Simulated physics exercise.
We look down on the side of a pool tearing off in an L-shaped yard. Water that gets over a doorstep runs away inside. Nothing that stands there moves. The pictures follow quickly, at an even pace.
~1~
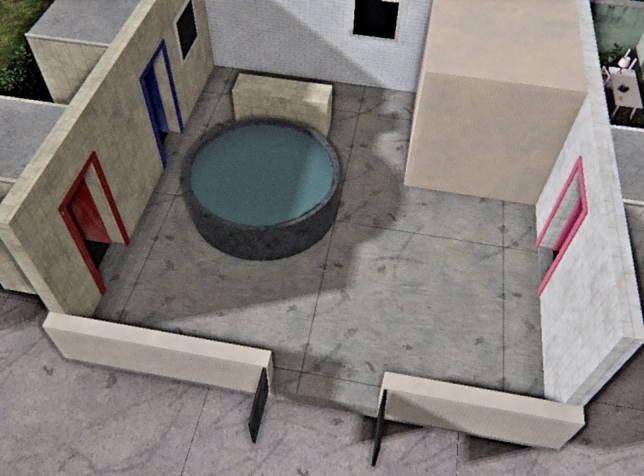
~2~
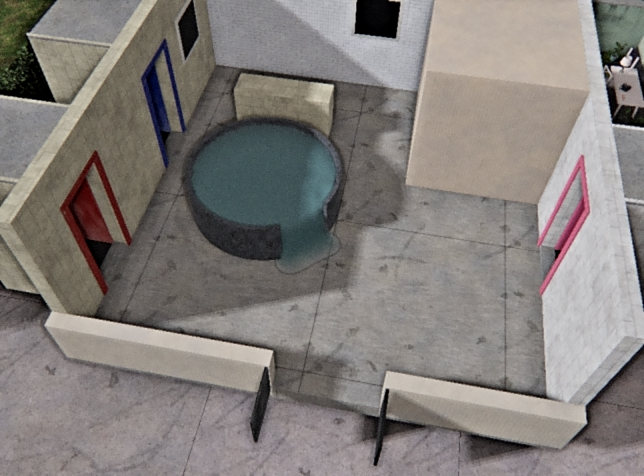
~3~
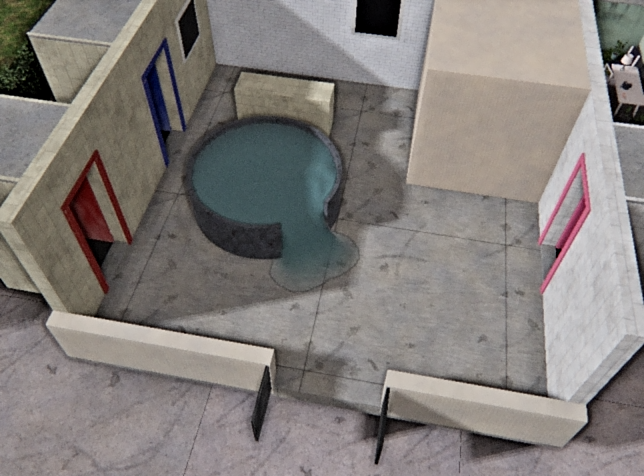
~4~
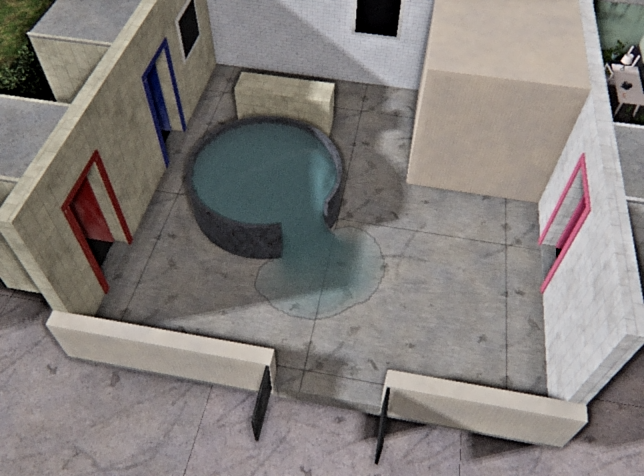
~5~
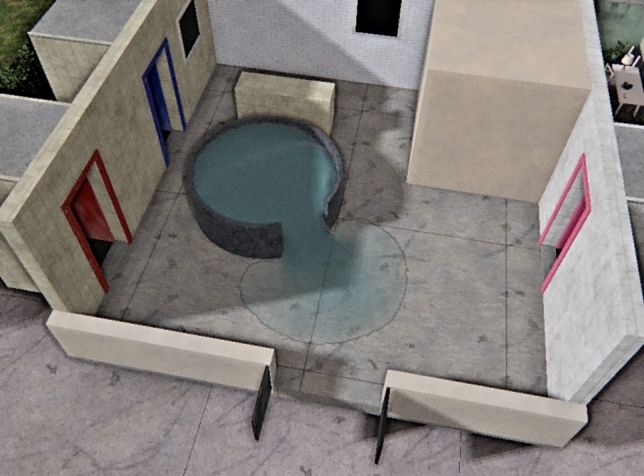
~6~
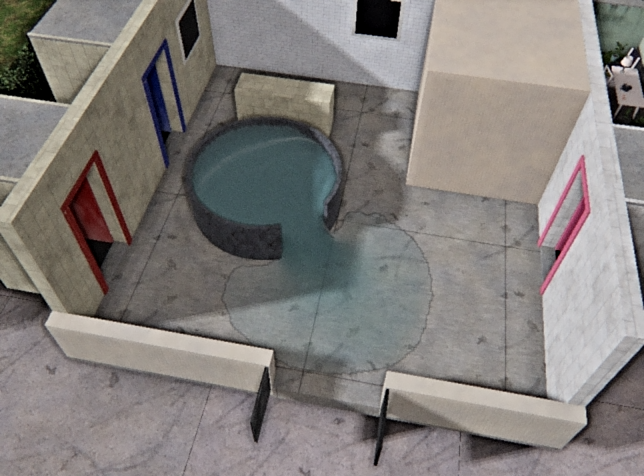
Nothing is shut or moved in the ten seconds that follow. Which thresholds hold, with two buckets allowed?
One by one: The pink door floods; the red door holds within the limit; the blue door holds within the limit.
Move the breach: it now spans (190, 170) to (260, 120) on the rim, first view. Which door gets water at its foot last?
It is the pink one.
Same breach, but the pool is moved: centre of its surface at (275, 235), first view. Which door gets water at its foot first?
I say the door marked pink.
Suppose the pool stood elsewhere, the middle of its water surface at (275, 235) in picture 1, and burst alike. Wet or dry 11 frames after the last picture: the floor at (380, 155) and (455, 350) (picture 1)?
One after the other: Free of water, flooded.
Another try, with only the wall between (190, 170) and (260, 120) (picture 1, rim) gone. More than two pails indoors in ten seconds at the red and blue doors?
One by one: The red door takes less, the blue door passes that mark.
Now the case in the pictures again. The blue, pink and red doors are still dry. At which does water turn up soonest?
That is the pink door.
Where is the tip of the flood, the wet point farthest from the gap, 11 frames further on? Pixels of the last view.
Around (548, 423).
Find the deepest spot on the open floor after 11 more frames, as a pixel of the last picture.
At about (522, 418).
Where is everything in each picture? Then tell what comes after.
The first picture shows still water in the round pool at (262, 172).
In the second picture, water pours out at (305, 237) and has run to (337, 246).
In the third picture, the front is at (353, 259), out from the gap at (305, 237).
In the fourth picture, water pours out at (305, 238) and has run to (365, 297).
In the fifth picture, water pours out at (306, 238) and has run to (384, 319).
In the sixth picture, the front is at (403, 351), out from the gap at (305, 238).
A moment on, water covers 35 % of the floor; the pink door not reached, the red door not reached, the blue door not reached.
Next, water covers 40 % of the floor; the pink door under two buckets in, the red door not reached, the blue door not reached.
Then, water covers 45 % of the floor; the pink door over two buckets in, the red door not reached, the blue door not reached.
Later, water covers 60 % of the floor; the pink door over two buckets in, the red door wet at the sill, nothing in, the blue door not reached.
In the end, water covers 85 % of the floor; the pink door far over two buckets in, the red door wet at the sill, nothing in, the blue door wet at the sill, nothing in.
